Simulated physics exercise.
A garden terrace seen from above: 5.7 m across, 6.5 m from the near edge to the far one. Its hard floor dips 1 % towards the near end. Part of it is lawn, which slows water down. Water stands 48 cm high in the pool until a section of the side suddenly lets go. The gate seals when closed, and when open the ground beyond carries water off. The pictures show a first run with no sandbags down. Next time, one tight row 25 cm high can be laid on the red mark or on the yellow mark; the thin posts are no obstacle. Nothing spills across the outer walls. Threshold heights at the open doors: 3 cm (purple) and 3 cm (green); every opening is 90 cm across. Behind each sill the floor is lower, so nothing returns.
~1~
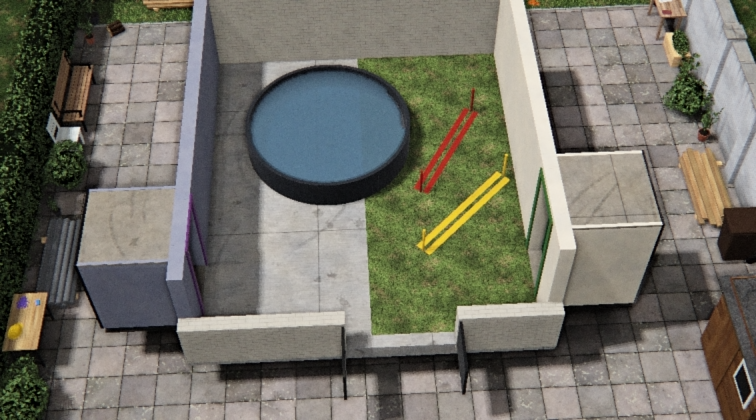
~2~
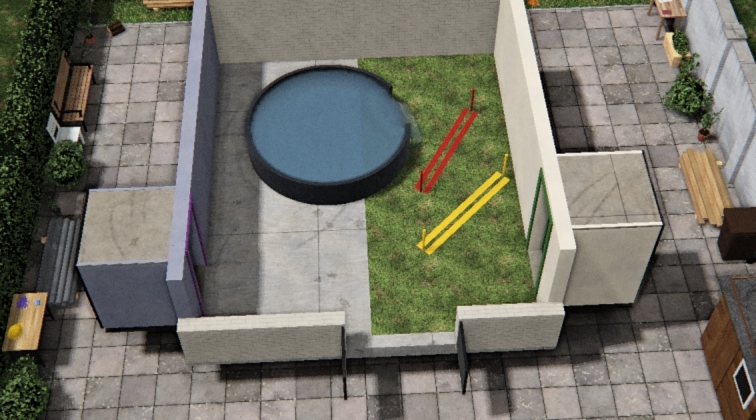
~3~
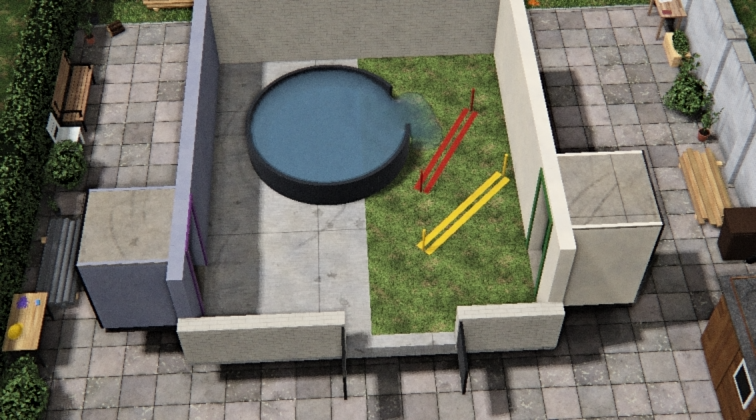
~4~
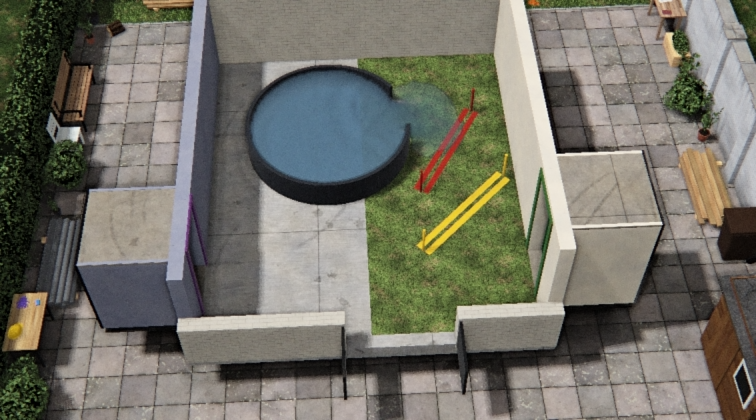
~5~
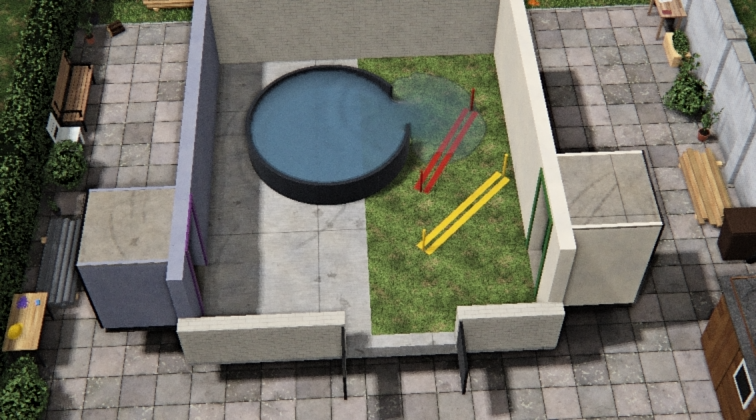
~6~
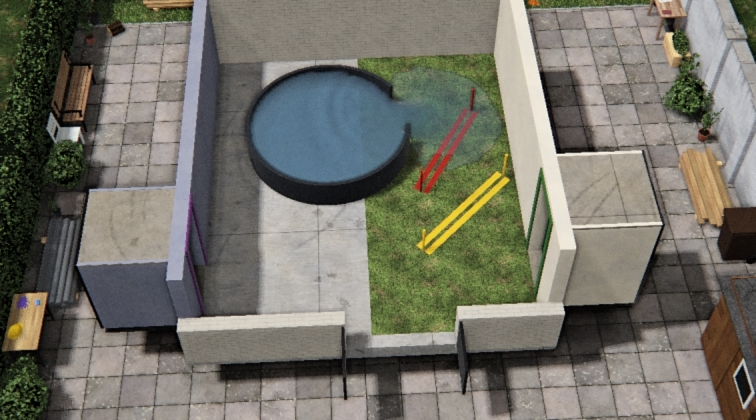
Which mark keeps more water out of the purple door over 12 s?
Choose red.
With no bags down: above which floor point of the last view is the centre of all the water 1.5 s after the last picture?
Around (366, 134).
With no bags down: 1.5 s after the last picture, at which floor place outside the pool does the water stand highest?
Near (493, 62).
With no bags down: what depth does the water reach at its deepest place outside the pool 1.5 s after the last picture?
About 31 cm.
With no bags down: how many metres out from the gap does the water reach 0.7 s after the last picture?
About 2.4 m.
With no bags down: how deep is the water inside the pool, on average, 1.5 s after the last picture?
Some 36 cm.
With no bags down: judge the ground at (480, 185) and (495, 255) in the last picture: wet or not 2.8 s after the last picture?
In that order: Wet, flooded.
Then, 0.7 s after the last picture water covers 20 % of the floor and is deepest (24 cm) near (411, 123) in the run without bags; in at the purple door, 0 L with no bags, 0 L with the row on red, 0 L on yellow.
Then, 1.5 s after the last picture water covers 25 % of the floor and is deepest (31 cm) near (493, 62) in the run without bags; in at the purple door, 0 L with no bags, 0 L with the row on red, 0 L on yellow.
Then, 2.8 s after the last picture water covers 35 % of the floor and is deepest (24 cm) near (474, 114) in the run without bags; in at the purple door, 0 L with no bags, 0 L with the row on red, 0 L on yellow.
Then, 6.3 s after the last picture water covers 75 % of the floor and is deepest (18 cm) near (490, 100) in the run without bags; in at the purple door, 0 L with no bags, 0 L with the row on red, 0 L on yellow.
Then, 11.3 s after the last picture water covers 100 % of the floor and is deepest (12 cm) near (202, 342) in the run without bags; in at the purple door, 6 L with no bags, 9 L with the row on red, 55 L on yellow.
